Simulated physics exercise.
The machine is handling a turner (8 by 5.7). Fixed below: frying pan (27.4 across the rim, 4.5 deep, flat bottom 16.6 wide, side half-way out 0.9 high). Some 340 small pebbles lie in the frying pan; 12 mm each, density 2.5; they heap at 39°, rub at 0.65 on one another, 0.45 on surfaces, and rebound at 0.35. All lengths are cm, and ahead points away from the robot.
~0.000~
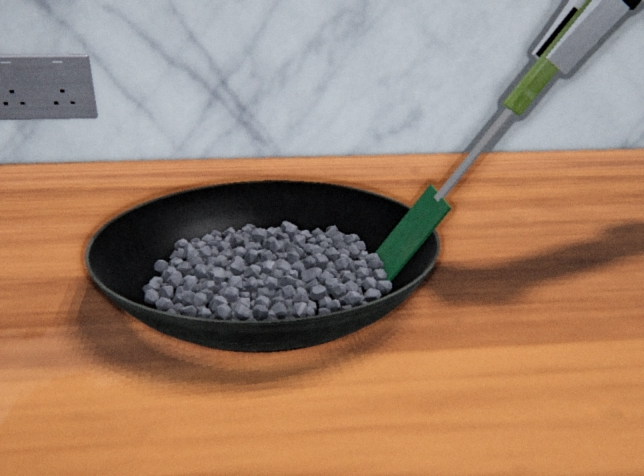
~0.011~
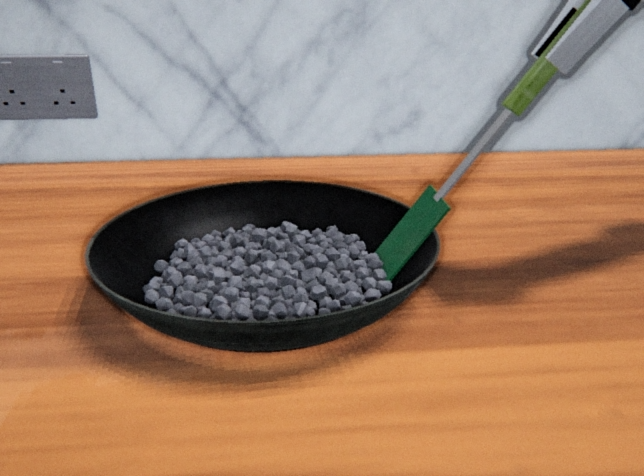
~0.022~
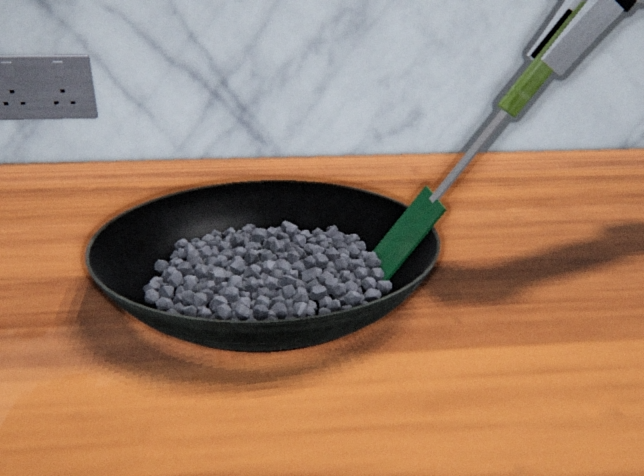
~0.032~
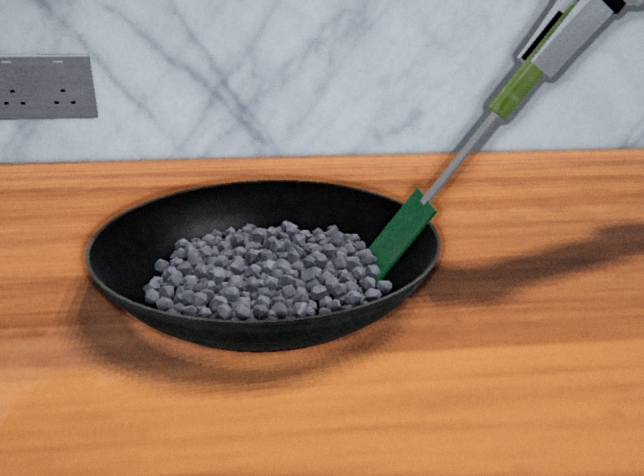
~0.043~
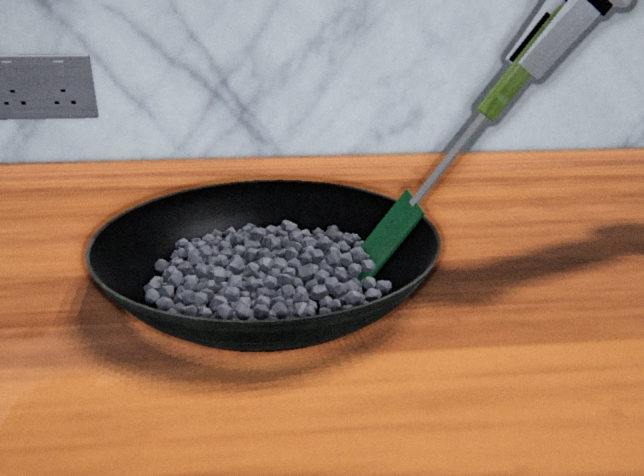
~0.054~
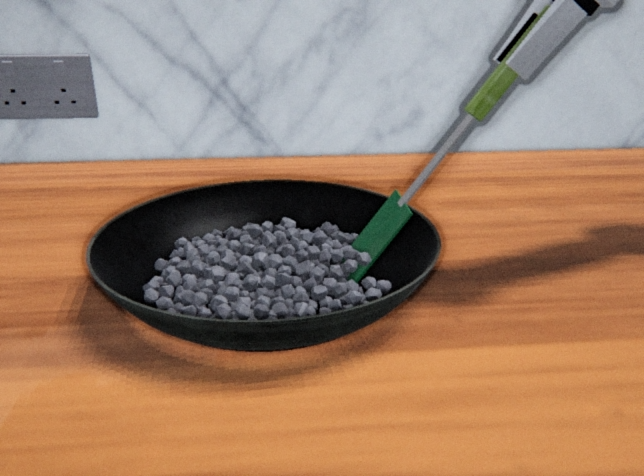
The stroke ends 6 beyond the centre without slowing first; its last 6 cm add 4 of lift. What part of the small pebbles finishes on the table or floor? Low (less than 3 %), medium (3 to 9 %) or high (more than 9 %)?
Share on the table or floor: Medium (3 to 9 %).
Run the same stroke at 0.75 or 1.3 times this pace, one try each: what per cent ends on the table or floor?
About 0 and 5 per cent.
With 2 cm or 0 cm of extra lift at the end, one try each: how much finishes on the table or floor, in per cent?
Some 0 and 5 per cent.
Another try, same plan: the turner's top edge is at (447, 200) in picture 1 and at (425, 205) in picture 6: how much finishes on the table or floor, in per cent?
Some 0 per cent.
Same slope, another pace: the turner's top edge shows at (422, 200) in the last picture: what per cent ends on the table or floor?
Some 0 per cent.
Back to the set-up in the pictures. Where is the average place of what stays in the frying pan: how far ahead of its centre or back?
Roughly 4.0 cm ahead.
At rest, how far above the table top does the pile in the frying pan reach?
Roughly 5.5 cm.
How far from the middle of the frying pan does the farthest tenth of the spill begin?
Roughly 35 cm.
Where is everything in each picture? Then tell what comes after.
The first picture shows the turner top edge at (441, 196), sloping 54°; upper third of the load around (276, 258), from x 150 to 385, top at y 225; 337 in the frying pan.
The second picture shows the turner top edge at (440, 196), sloping 54°; upper third of the load around (276, 258), from x 150 to 385, top at y 225.
The third picture shows the turner top edge at (436, 197), sloping 54°; upper third of the load around (277, 258), from x 150 to 385, top at y 225.
The fourth picture shows the turner top edge at (427, 199), sloping 54°; upper third of the load around (278, 257), from x 150 to 385, top at y 225.
The fifth picture shows the turner top edge at (415, 201), sloping 54°; upper third of the load around (283, 255), from x 155 to 385, top at y 225.
The sixth picture shows the turner top edge at (404, 201), sloping 54°; upper third of the load around (277, 253), from x 150 to 385, top at y 225; 337 in the frying pan.
After 0.10 s, sloping 54°, highest piece 5 above the table; 337 in the frying pan.
After 0.15 s, sloping 54°, highest piece 5 above the table; 337 in the frying pan.
After 0.37 s, sloping 54°, highest piece 5 above the table; 322 in the frying pan, 14 on the table or floor, 1 on the blade or in flight.
After 1.42 s, sloping 54°, highest piece 5 above the table; 322 in the frying pan, 15 on the table or floor.
In the end, 322 in the frying pan, 15 on the table or floor. That is 4 % on the table or floor.
